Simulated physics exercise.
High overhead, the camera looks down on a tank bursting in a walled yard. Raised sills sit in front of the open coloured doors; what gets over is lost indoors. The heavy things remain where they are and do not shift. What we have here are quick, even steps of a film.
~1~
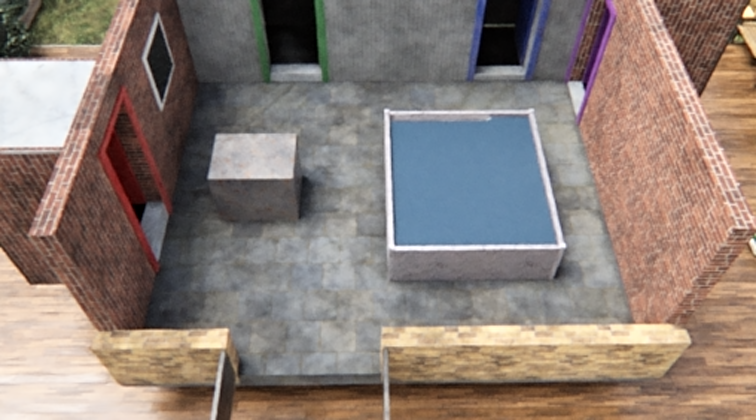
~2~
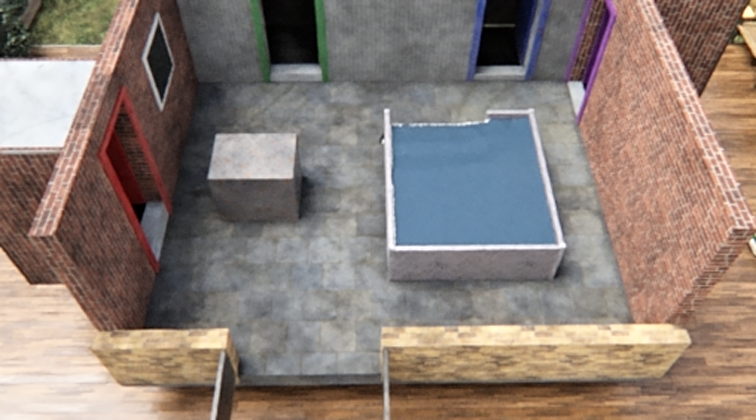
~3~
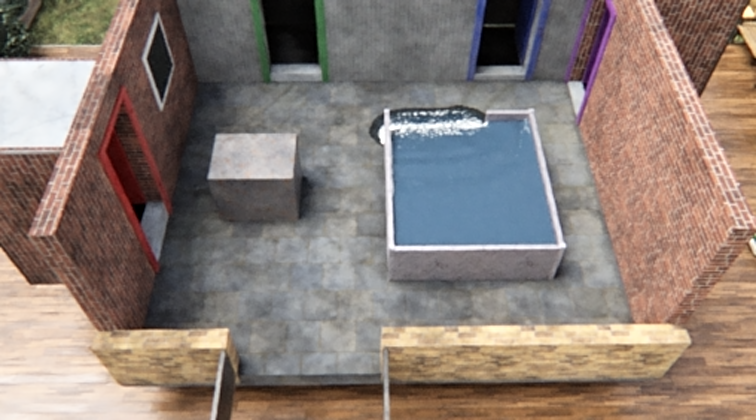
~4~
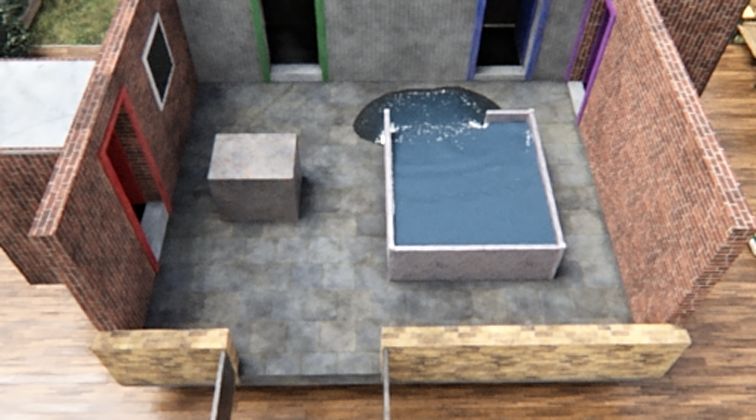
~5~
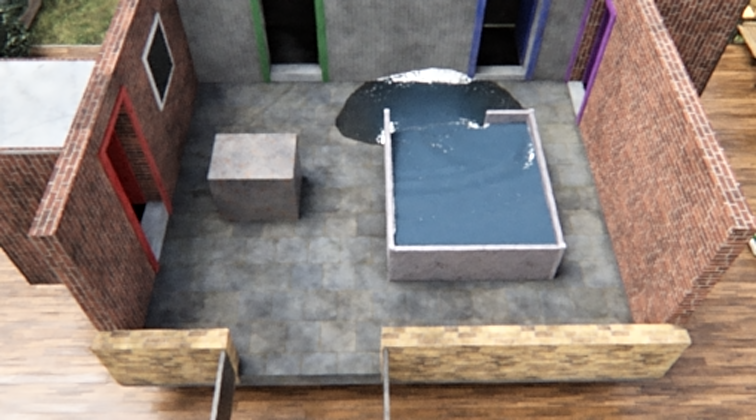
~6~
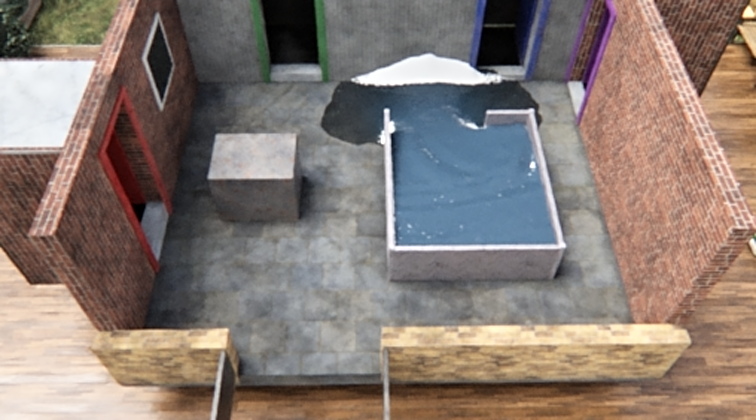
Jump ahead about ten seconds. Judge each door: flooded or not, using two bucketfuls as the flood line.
My prediction: The blue door exceeds two buckets, the red door does not exceed two buckets, the purple door exceeds two buckets, the green door does not exceed two buckets.
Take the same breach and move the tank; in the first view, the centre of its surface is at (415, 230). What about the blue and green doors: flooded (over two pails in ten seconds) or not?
Short version: Blue ends up below, green ends up above.
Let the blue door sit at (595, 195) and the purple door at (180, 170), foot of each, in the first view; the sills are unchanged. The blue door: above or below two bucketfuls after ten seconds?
Well, the blue one simply keeps within it.
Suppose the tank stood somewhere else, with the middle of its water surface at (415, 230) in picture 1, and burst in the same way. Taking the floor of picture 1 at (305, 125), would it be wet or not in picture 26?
Submerged.
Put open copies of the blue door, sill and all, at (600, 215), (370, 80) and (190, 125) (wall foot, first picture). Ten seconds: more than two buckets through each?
Stays below the line; crosses the line; crosses the line.
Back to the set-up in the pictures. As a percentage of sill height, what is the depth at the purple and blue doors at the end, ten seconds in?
The first comes to about 160 percent, the second to about 50 percent.
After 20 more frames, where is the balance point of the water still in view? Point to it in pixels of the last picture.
I'd say around (397, 161).
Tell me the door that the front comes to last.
It's the red door.
A moment on, water covers 20 % of the floor; the blue door under two buckets in, the red door not reached, the purple door wet at the sill, nothing in, the green door wet at the sill, nothing in.
Next, water covers 35 % of the floor; the blue door over two buckets in, the red door not reached, the purple door over two buckets in, the green door wet at the sill, nothing in.
Then, water covers 55 % of the floor; the blue door over two buckets in, the red door wet at the sill, nothing in, the purple door far over two buckets in, the green door wet at the sill, nothing in.
Later, water covers 80 % of the floor; the blue door far over two buckets in, the red door wet at the sill, nothing in, the purple door far over two buckets in, the green door wet at the sill, nothing in.
In the end, water covers 95 % of the floor; the blue door far over two buckets in, the red door wet at the sill, nothing in, the purple door far over two buckets in, the green door wet at the sill, nothing in.
